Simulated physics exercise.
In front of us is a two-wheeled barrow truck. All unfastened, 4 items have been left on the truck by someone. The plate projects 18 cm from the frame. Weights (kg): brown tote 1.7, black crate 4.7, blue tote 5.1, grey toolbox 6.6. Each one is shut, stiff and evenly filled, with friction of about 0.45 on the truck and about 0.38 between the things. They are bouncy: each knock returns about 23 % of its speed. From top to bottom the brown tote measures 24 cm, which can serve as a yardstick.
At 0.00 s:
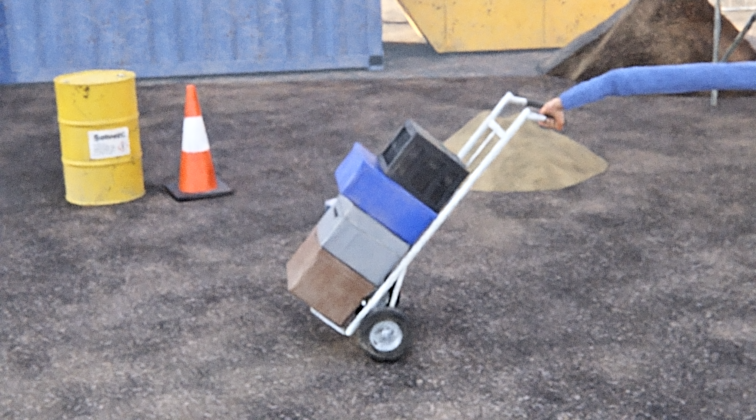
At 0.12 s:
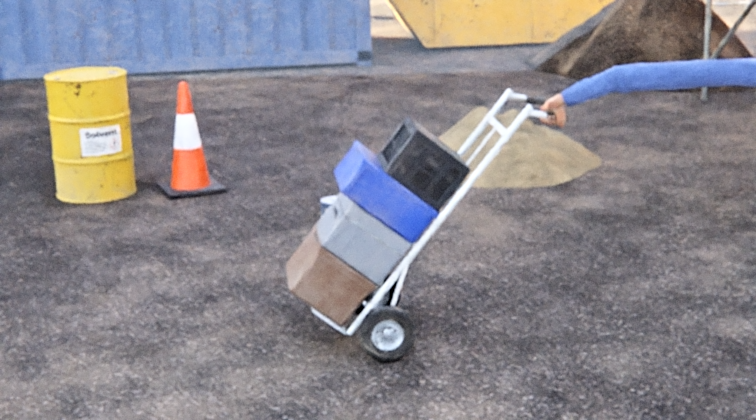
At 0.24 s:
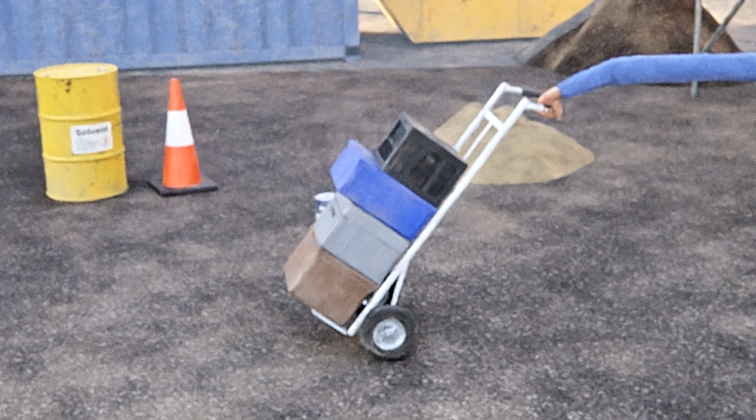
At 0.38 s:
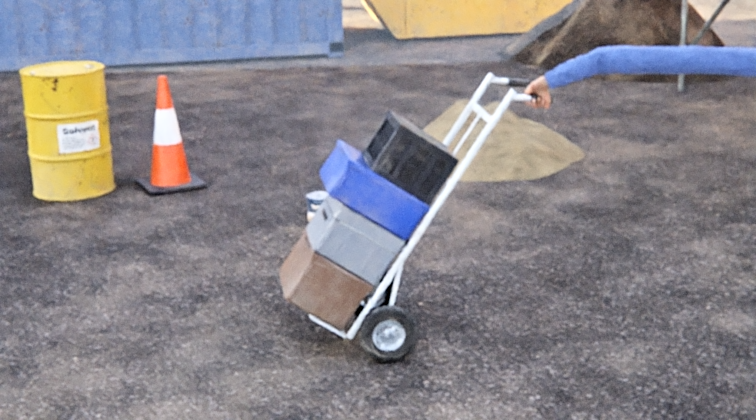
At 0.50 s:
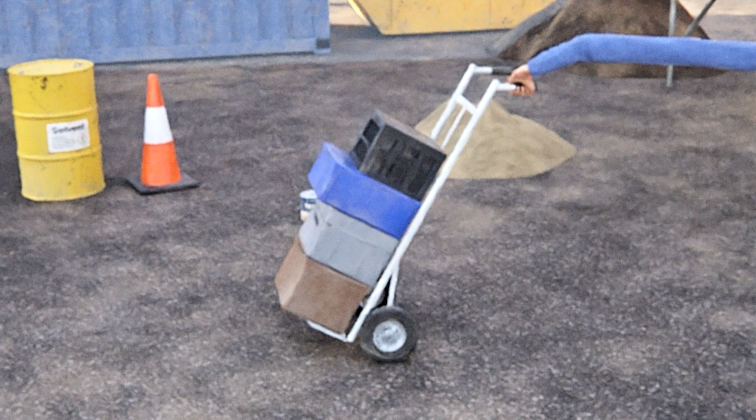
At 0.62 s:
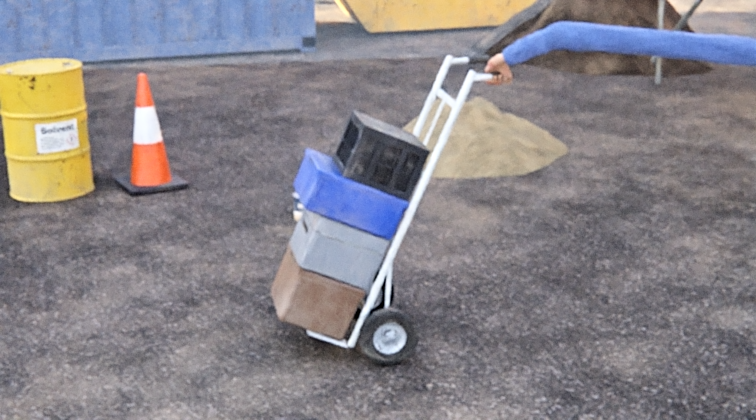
A blue-sleeved arm gripped a white hand truck stacked with four containers and gradually raised it from a deep backward lean to a steeper angle, while the yellow drum and traffic cone slid left in view.
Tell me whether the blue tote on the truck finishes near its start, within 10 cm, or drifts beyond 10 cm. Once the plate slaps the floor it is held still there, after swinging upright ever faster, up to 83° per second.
Gone from its start.
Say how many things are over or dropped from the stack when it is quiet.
That comes to 4.
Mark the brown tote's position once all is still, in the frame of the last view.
Its middle comes to rest around (249, 321).
After 1.42 s, truck upright; blue tote 23° off its base near (242, 229); black crate 23° off its base; grey toolbox 23° off its base.
After 1.82 s, truck upright; black crate, blue tote and grey toolbox now dropped from the stack; brown tote 60° off its base.
In the end (3.3 s), dropped from the stack, black crate, blue tote and grey toolbox; toppled on the truck, brown tote. At the end, from the last picture's camera, blue tote near (119, 322).
